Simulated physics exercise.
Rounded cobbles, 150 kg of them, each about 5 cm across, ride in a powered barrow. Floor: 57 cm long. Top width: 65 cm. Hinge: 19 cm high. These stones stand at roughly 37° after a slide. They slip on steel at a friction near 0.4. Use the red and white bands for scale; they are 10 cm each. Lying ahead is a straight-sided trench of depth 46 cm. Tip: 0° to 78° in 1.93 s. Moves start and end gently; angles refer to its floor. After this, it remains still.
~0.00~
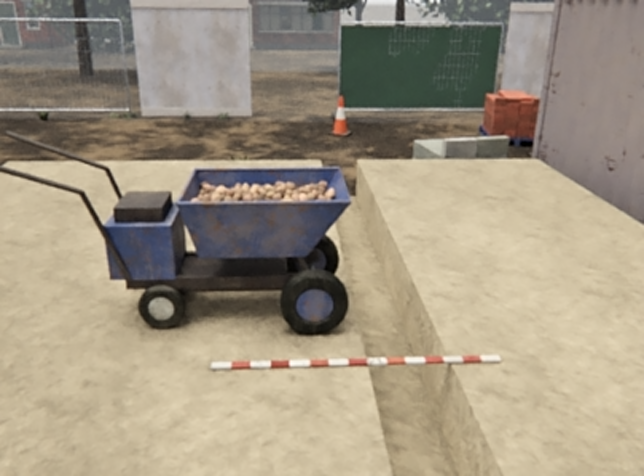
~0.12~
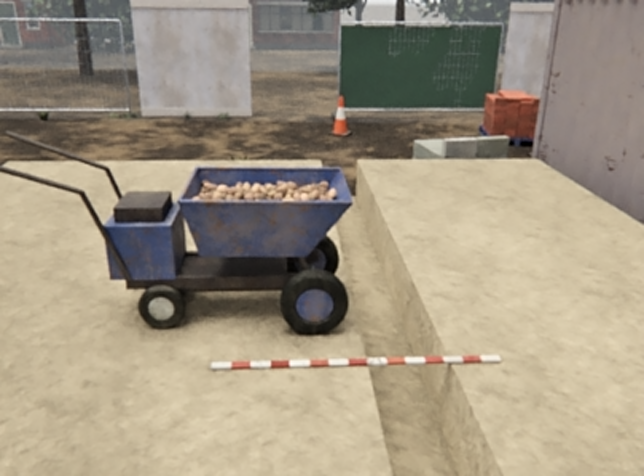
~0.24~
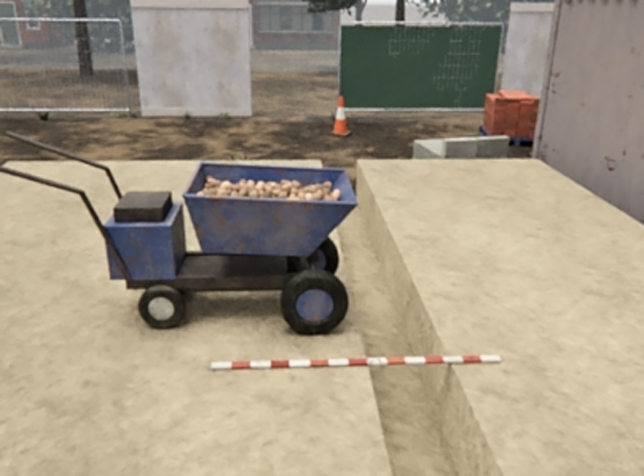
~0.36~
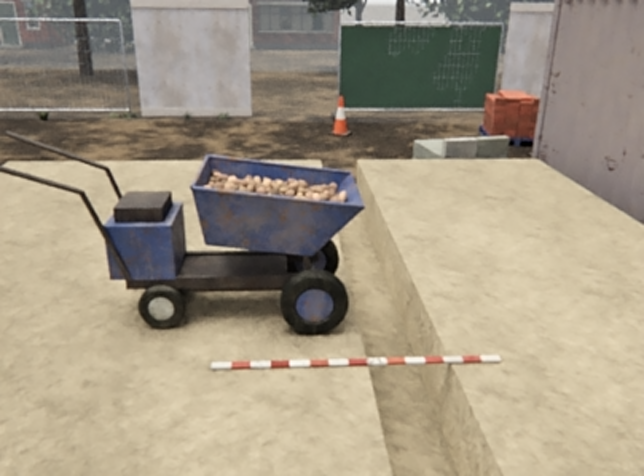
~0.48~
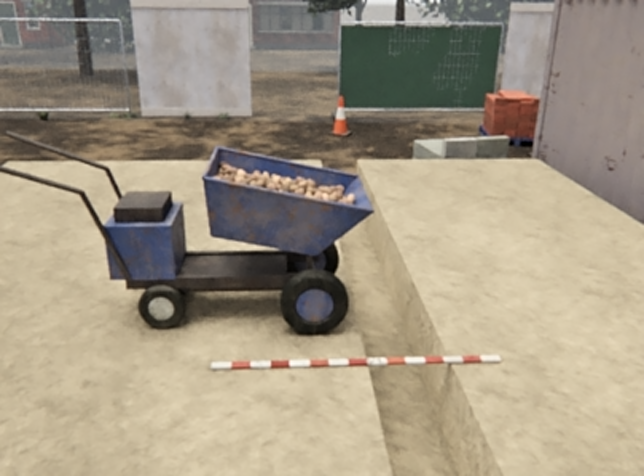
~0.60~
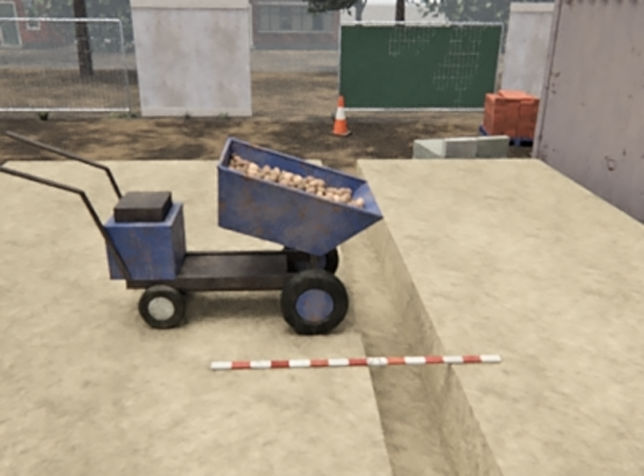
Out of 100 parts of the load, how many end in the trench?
Some 37 out of 100.
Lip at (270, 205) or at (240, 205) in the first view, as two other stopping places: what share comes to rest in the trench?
The first gives about 100 percent and the second about 70 percent.
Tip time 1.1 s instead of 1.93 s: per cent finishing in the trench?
My guess is near 30 percent.
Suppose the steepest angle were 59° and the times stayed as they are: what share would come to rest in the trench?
Share in trench: Approx. 25%.
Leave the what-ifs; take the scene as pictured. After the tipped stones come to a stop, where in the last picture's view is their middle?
The resting stones are centred at roughly (446, 302).
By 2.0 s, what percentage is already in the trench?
About 10 per cent by then.
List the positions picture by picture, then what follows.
Lip at (351, 202), floor tilted 0°, highest stones at (260, 190), in the first frame.
The tray is at 1°, its lip at (353, 203); the top of the load is at (261, 189); the stones move at 0.1 m/s on average, in the second frame.
The tray is at 3°, its lip at (357, 204); the top of the load is at (253, 187); the stones move at 0.3 m/s on average, in the third frame.
Lip at (365, 207), floor tilted 7°, highest stones at (229, 180); the stones move at 0.4 m/s on average, in the fourth frame.
The tray is at 12°, its lip at (374, 211); the top of the load is at (234, 173); the stones move at 0.4 m/s on average, in the fifth frame.
The tray is at 18°, its lip at (384, 217); the top of the load is at (241, 165); the stones move at 0.5 m/s on average, in the sixth frame.
After 1.5 s the floor is at 66°; 98 % in the tray, 1 % in the trench, 1 % past the trench; the foremost stones are at (438, 282).
After 2.0 s the floor is at 78°; 39 % in the tray, 9 % in the trench, 51 % past the trench; the foremost stones are at (548, 307).
After 2.4 s the floor is at 78°; 16 % in the tray, 18 % in the trench, 67 % past the trench; the foremost stones are at (586, 302).
After 4.3 s the floor is at 78°; 0 % in the tray, 37 % in the trench, 63 % past the trench; the foremost stones are at (607, 306).
